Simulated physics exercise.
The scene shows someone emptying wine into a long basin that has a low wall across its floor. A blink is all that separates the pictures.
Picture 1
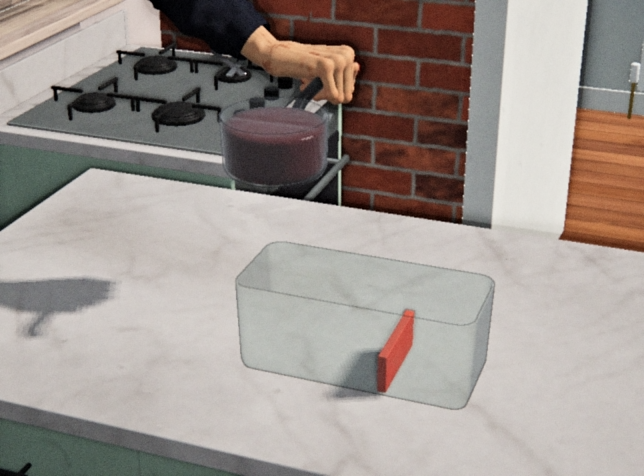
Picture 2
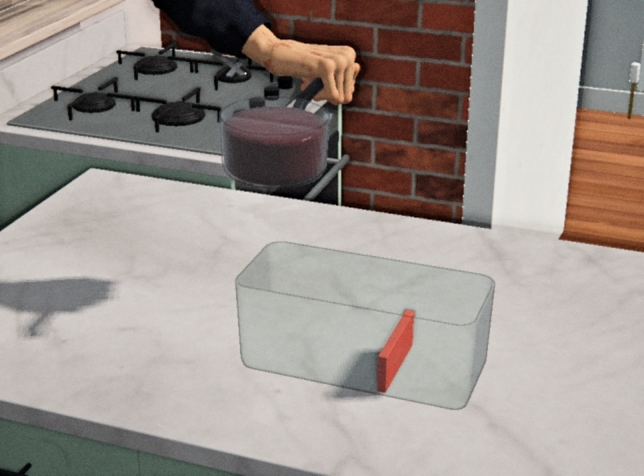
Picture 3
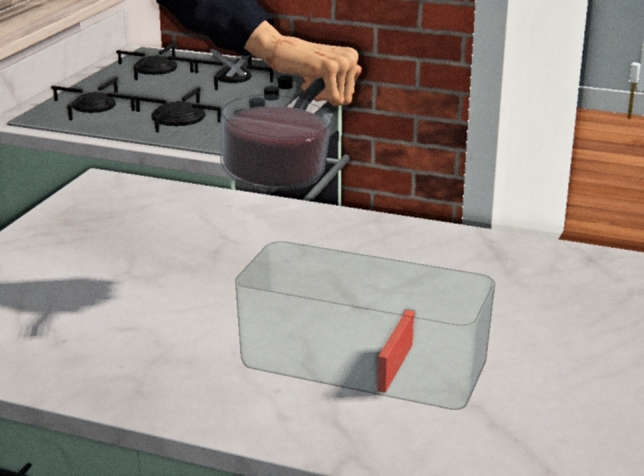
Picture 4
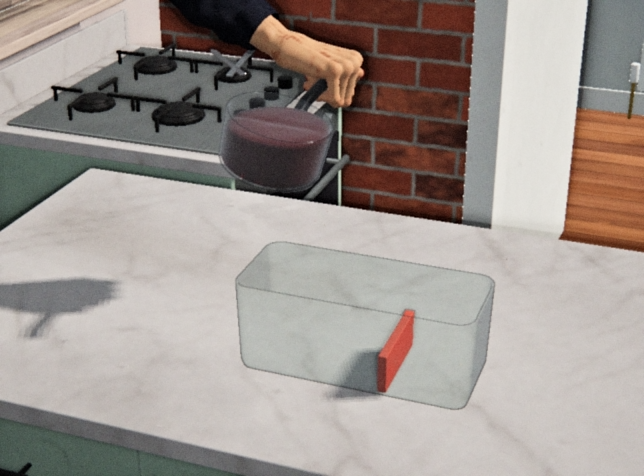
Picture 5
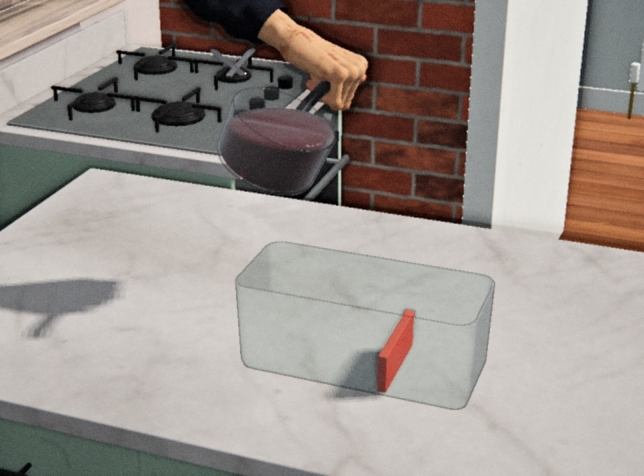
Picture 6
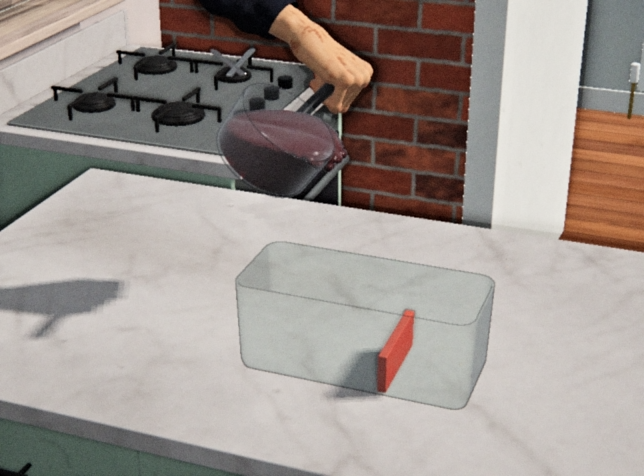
A hand tilting a clear pot of dark red wine gradually to the right above a transparent basin with a low red wall.
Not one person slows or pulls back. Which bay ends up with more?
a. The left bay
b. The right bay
The left bay.
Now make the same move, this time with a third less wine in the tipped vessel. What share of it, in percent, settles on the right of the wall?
Best guess: Around 5 %.
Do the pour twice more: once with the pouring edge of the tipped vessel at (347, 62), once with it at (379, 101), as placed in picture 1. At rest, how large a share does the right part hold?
Roughly 50 % the first time and roughly 70 % the second.
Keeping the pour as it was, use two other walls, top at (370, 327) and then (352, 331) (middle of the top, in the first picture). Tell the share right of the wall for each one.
In order, some 50 and 70 in a hundred.
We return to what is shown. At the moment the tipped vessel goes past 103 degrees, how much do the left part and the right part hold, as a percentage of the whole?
Left 30 %, right 5 %.
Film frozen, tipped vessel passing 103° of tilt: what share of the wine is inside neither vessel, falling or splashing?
Roughly 45 per cent.
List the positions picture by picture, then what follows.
In the first frame, it leans 0°; its right rim is at (325, 123); the wine meets the walls at (229, 116) and (324, 129); the long basin's rim runs from (252, 263) to (485, 303); the wall's top is at (397, 334).
In the second frame, it leans 2°; its right rim is at (325, 125); the wine meets the walls at (229, 116) and (325, 129).
In the third frame, it leans 6°; its right rim is at (327, 129); the wine meets the walls at (230, 115) and (327, 131).
In the fourth frame, it leans 14°; its right rim is at (329, 137); the wine meets the walls at (232, 116) and (329, 133).
In the fifth frame, it leans 24°; its right rim is at (330, 146); the wine meets the walls at (231, 118) and (331, 140); 2 per cent is over the edge.
In the sixth frame, it leans 35°; its right rim is at (329, 158); the wine meets the walls at (230, 118) and (327, 144); 7 per cent is over the edge.
A moment on, the tilt is 103° and 18 per cent is still to pour, 31 is left of the wall and 5 right of it.
Next, the tilt is 120° and 1 per cent is still to pour, 83 is left of the wall and 7 right of it.
Then the tilt is 120° and 0 per cent is still to pour, 85 is left of the wall and 9 right of it.
Later the tilt is 120° and 0 per cent is still to pour, 84 is left of the wall and 10 right of it.
In the end 84 per cent lies left of the wall, 10 right of it and 6 outside.
